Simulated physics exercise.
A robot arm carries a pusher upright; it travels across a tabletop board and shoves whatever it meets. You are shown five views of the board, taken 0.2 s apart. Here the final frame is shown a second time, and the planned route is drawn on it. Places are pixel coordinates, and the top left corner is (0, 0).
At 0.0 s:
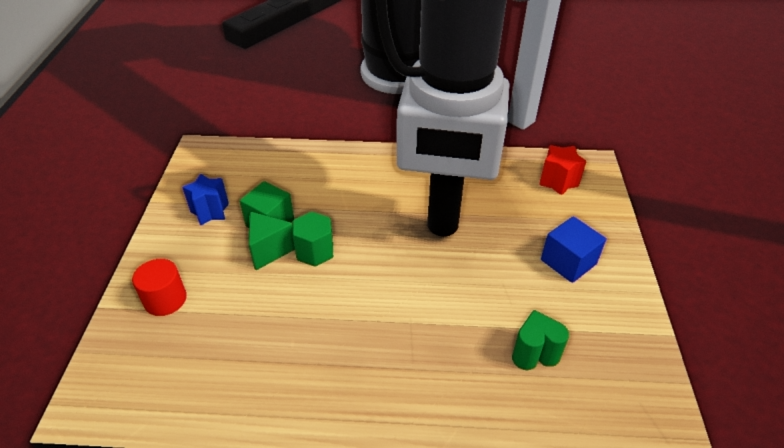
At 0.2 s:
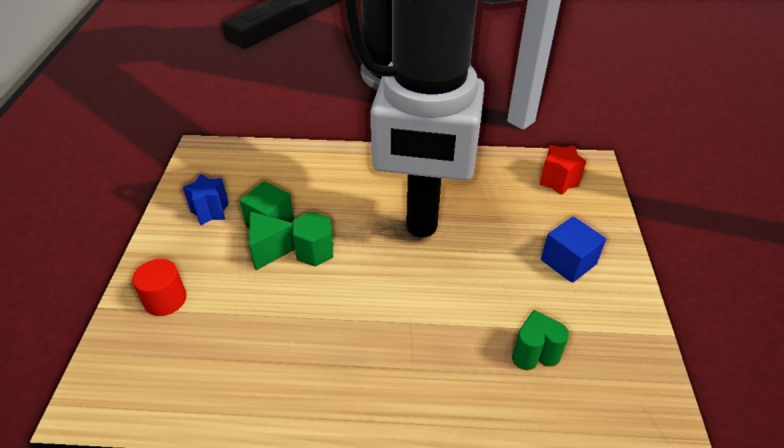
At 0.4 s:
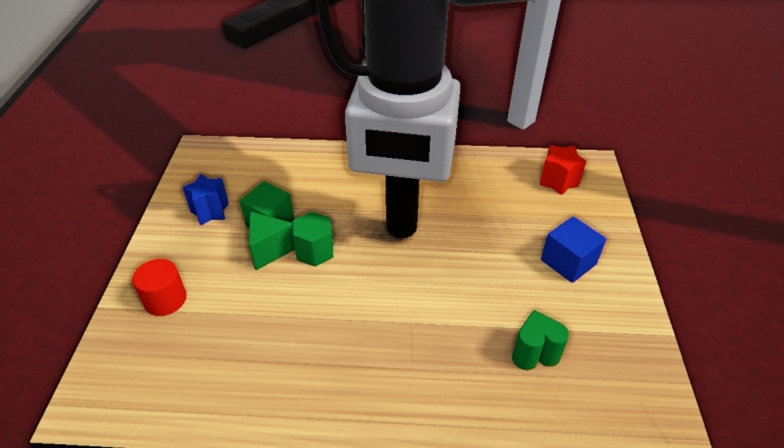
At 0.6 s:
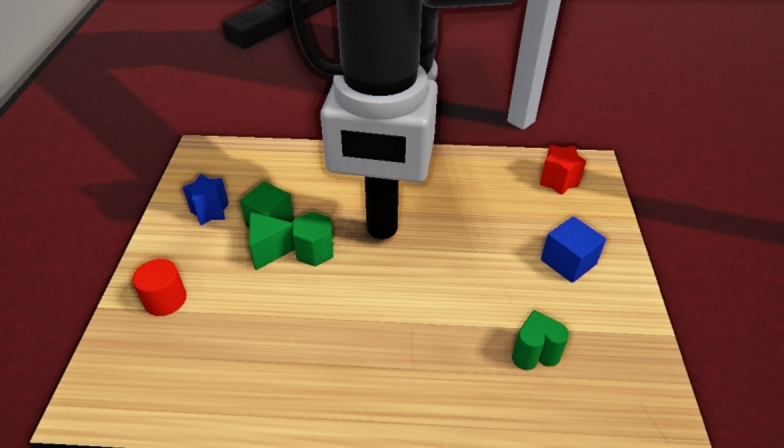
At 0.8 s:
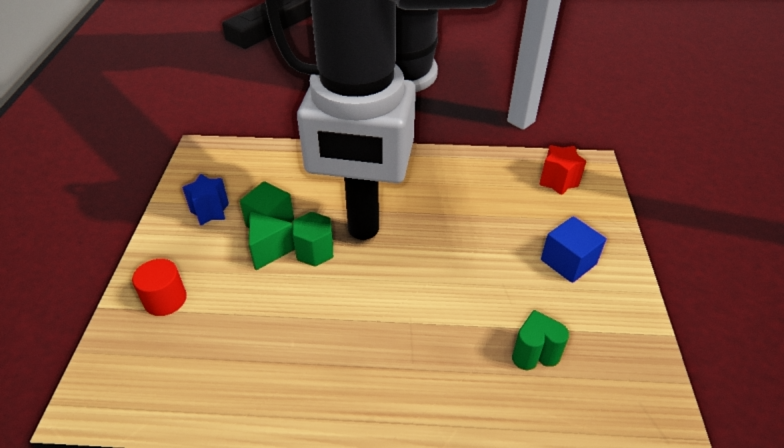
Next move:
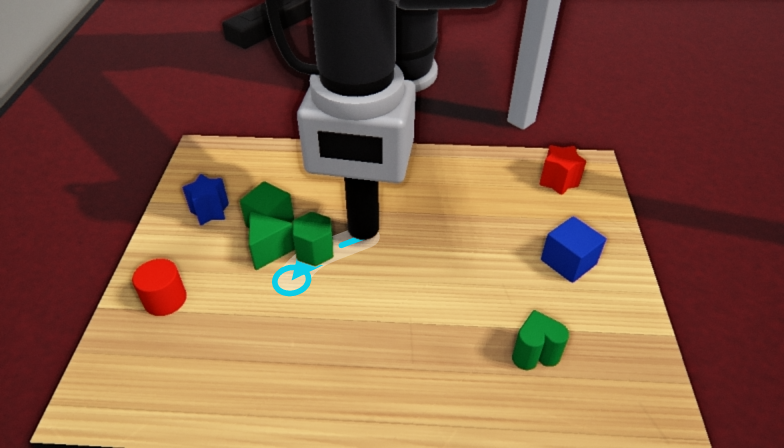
At first, a black and grey robotic arm holds its dark tip over the upper middle of a wooden board scattered with red, blue and green blocks. The arm then slides steadily left by a modest distance, its tip nearing the green cluster, while every block stays still.
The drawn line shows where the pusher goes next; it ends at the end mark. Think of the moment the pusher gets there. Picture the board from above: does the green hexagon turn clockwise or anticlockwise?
It ends up turned clockwise.
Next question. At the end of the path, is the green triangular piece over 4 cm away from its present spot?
Yes.
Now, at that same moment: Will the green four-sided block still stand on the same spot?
Yes
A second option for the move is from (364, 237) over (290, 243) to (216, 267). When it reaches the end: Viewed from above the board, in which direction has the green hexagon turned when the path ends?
Twists anticlockwise.
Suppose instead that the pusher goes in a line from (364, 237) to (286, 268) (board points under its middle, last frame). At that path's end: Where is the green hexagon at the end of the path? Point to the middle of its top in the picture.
Its top centre lands on (246, 256).
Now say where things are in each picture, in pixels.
Pusher tip at (443, 227); block tops, green triangular piece at (264, 226); green four-sided block at (265, 196); green hexagon at (312, 225), in the first frame.
Pusher at (422, 228); blocks unchanged, in the second frame.
Pusher at (402, 228); blocks unchanged, in the third frame.
Pusher at (382, 229); blocks unchanged, in the fourth frame.
Pusher at (364, 230); green triangular piece at (264, 226); green four-sided block at (265, 196); green hexagon at (312, 225), in the fifth frame.
Path on the board, from (364, 237) by way of (337, 247) and (310, 260) to (292, 280).
What follows on the original path. Halfway along, pusher at (322, 246); green triangular piece at (237, 230), turned 20° clockwise; green hexagon at (283, 236).
At the end, pusher at (290, 273); green triangular piece at (218, 233), turned 65° clockwise; green four-sided block in place; green hexagon at (247, 258), turned 20° clockwise.
